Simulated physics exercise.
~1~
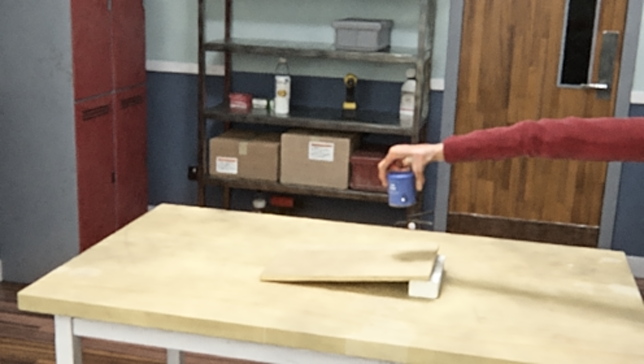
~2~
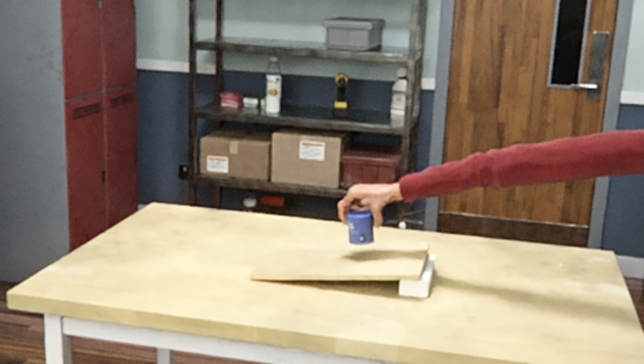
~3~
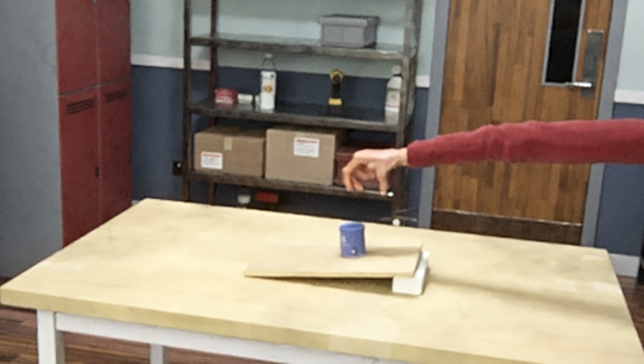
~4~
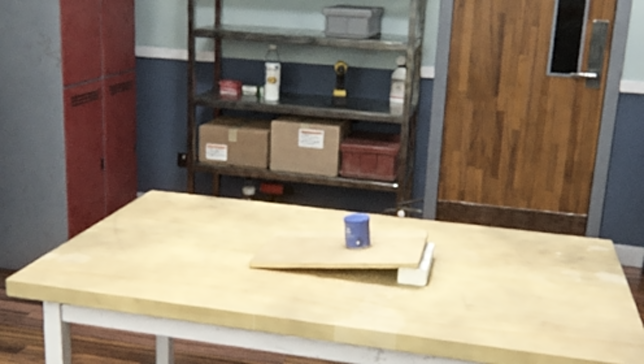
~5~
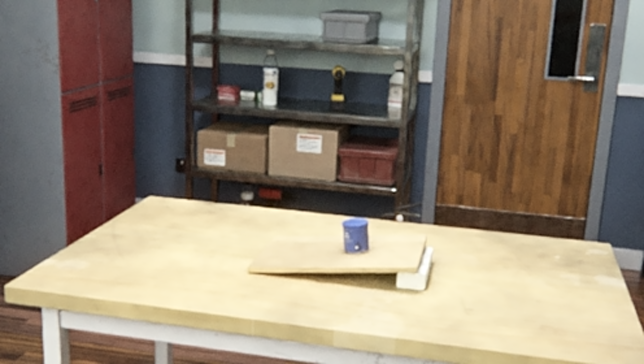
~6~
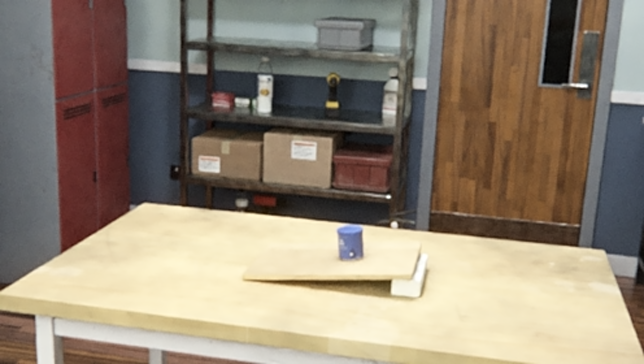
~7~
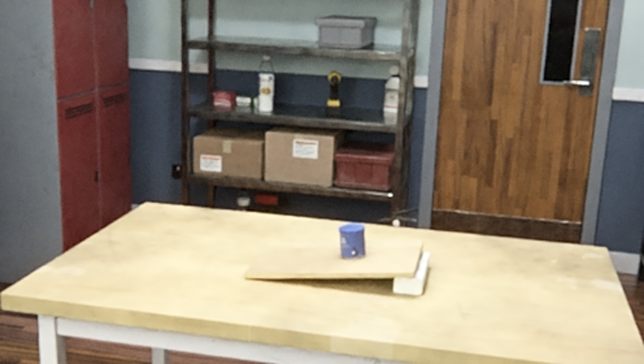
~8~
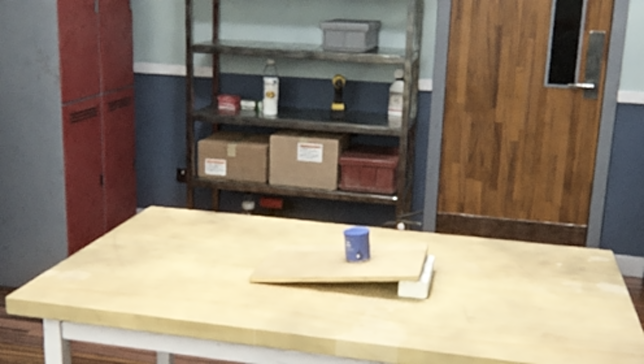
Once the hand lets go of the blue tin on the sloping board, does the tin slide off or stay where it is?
The blue tin stays where it is, resting upright on the sloping board after the hand draws away.
